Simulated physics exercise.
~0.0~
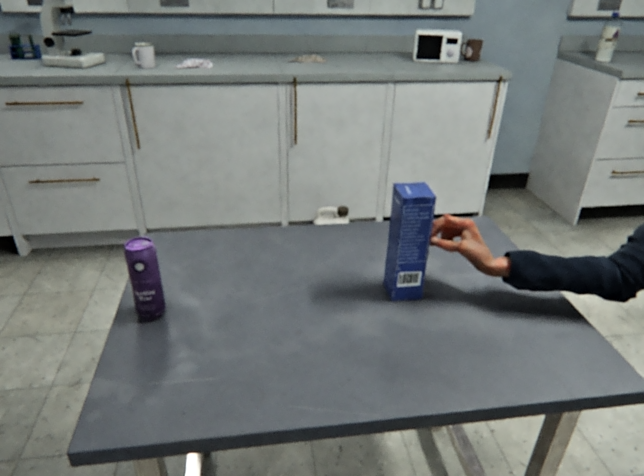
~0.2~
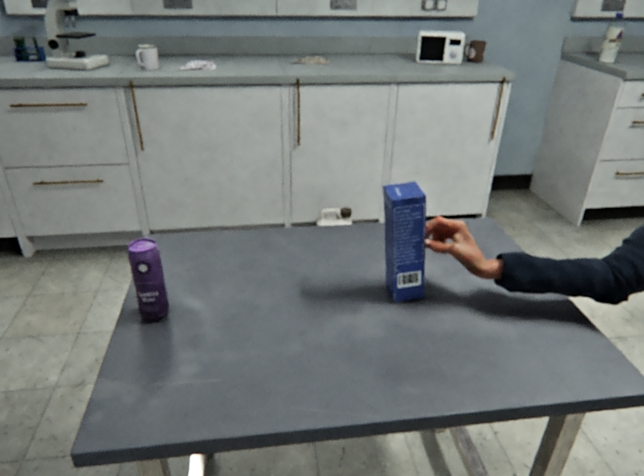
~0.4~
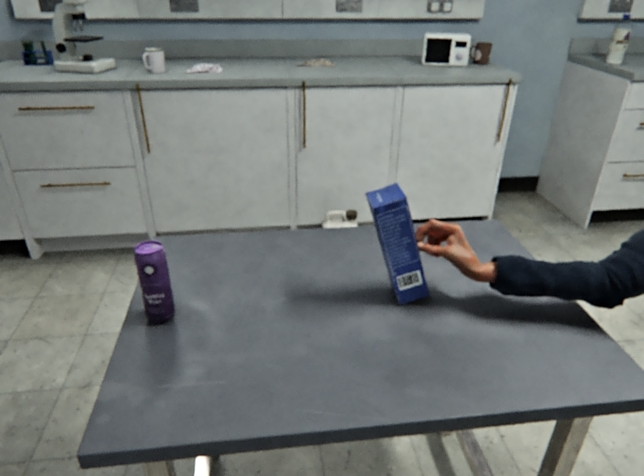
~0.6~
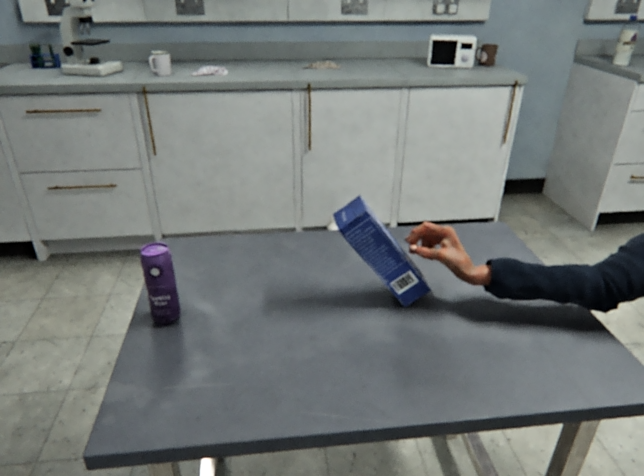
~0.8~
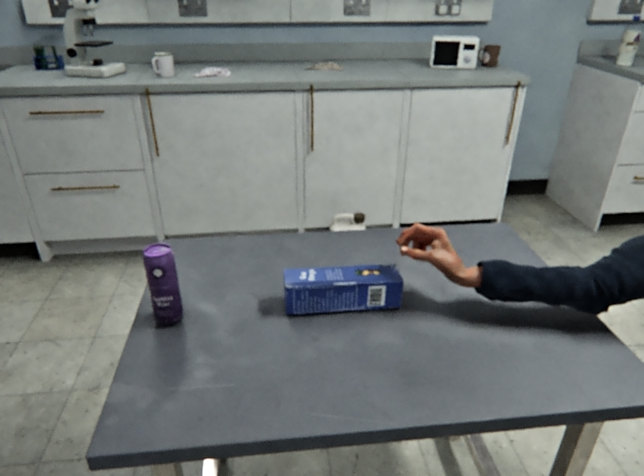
A tall blue carton tipped over to the left when a hand reached in from the right and pushed it with a finger, ending up flat on its side on the gray table, while the purple can nearby stayed standing.
